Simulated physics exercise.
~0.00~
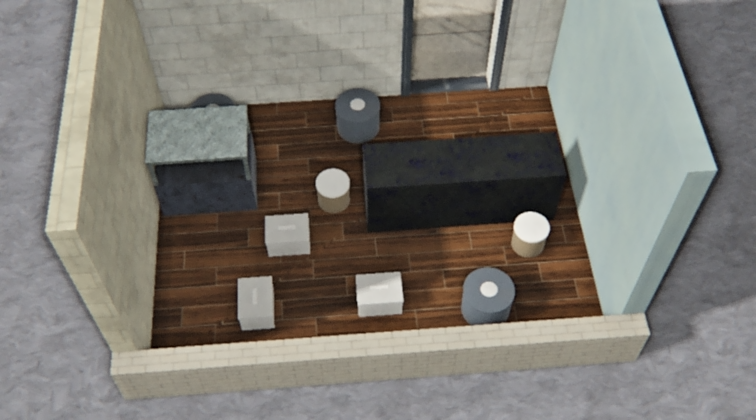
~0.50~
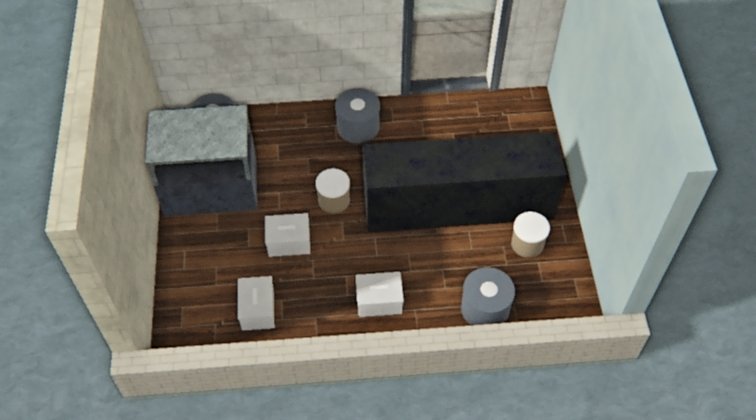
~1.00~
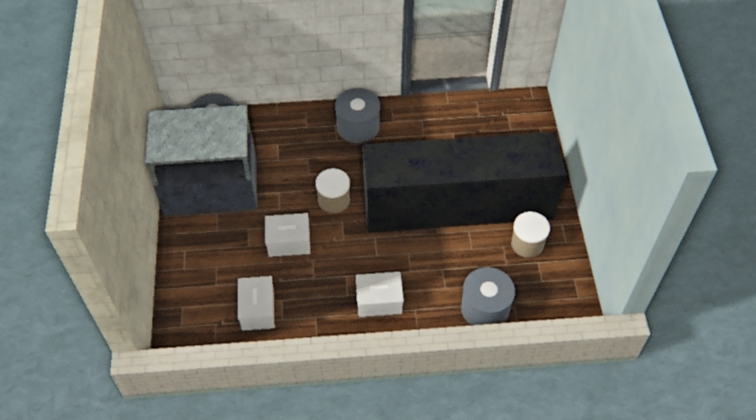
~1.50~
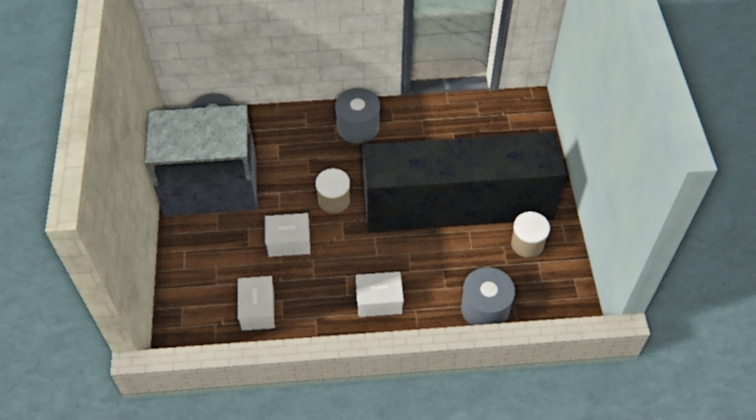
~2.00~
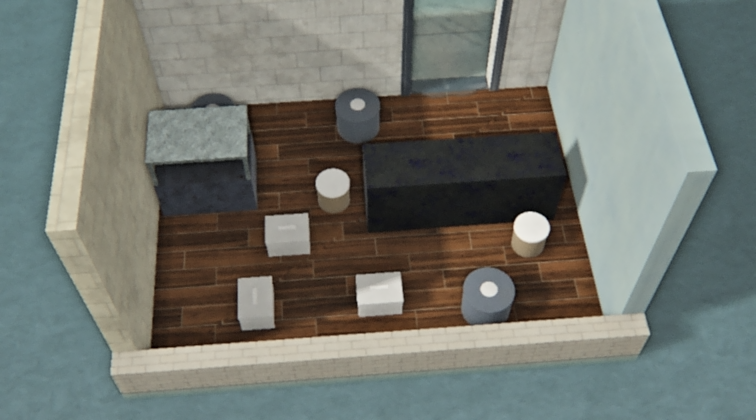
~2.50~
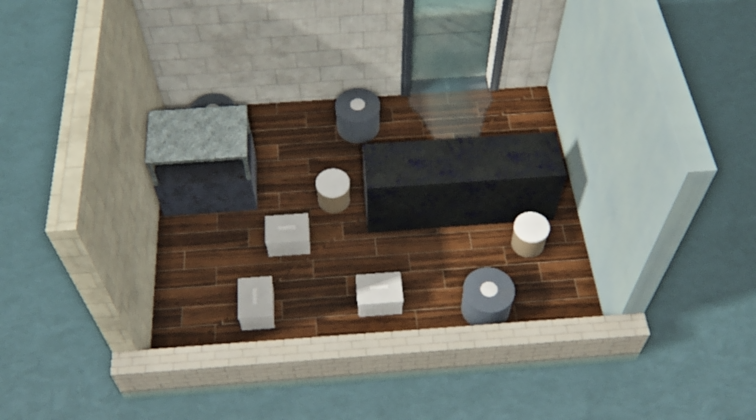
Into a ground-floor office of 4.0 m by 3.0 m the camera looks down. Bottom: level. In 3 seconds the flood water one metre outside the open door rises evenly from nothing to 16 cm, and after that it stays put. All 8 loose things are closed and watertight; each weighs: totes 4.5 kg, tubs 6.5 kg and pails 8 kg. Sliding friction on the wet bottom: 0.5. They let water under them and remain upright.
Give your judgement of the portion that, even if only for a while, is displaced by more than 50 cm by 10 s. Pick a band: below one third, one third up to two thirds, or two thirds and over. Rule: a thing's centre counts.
The share is below one third.
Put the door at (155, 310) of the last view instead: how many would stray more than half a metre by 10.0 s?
Result: 4 of them.
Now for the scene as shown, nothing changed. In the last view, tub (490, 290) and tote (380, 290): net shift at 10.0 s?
One is off by 5 cm, the other by 0 cm, in the order asked.
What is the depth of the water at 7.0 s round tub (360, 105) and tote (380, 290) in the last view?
Some 4 cm at the first, some 1 cm at the second.
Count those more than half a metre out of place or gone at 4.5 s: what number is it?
Count: 0.
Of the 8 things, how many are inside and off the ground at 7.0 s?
1.
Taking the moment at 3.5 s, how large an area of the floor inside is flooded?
Somewhere around 2.0 m2, roughly.
After 3.5 s 0 of 8 are over 50 cm from their spots; 0 afloat.
After 4.5 s 0 of 8 are over 50 cm from their spots; 0 afloat.
After 7.0 s 0 of 8 are over 50 cm from their spots; 1 afloat.
After 10.0 s 0 of 8 are over 50 cm from their spots, and 0 have been at some point; 2 afloat.
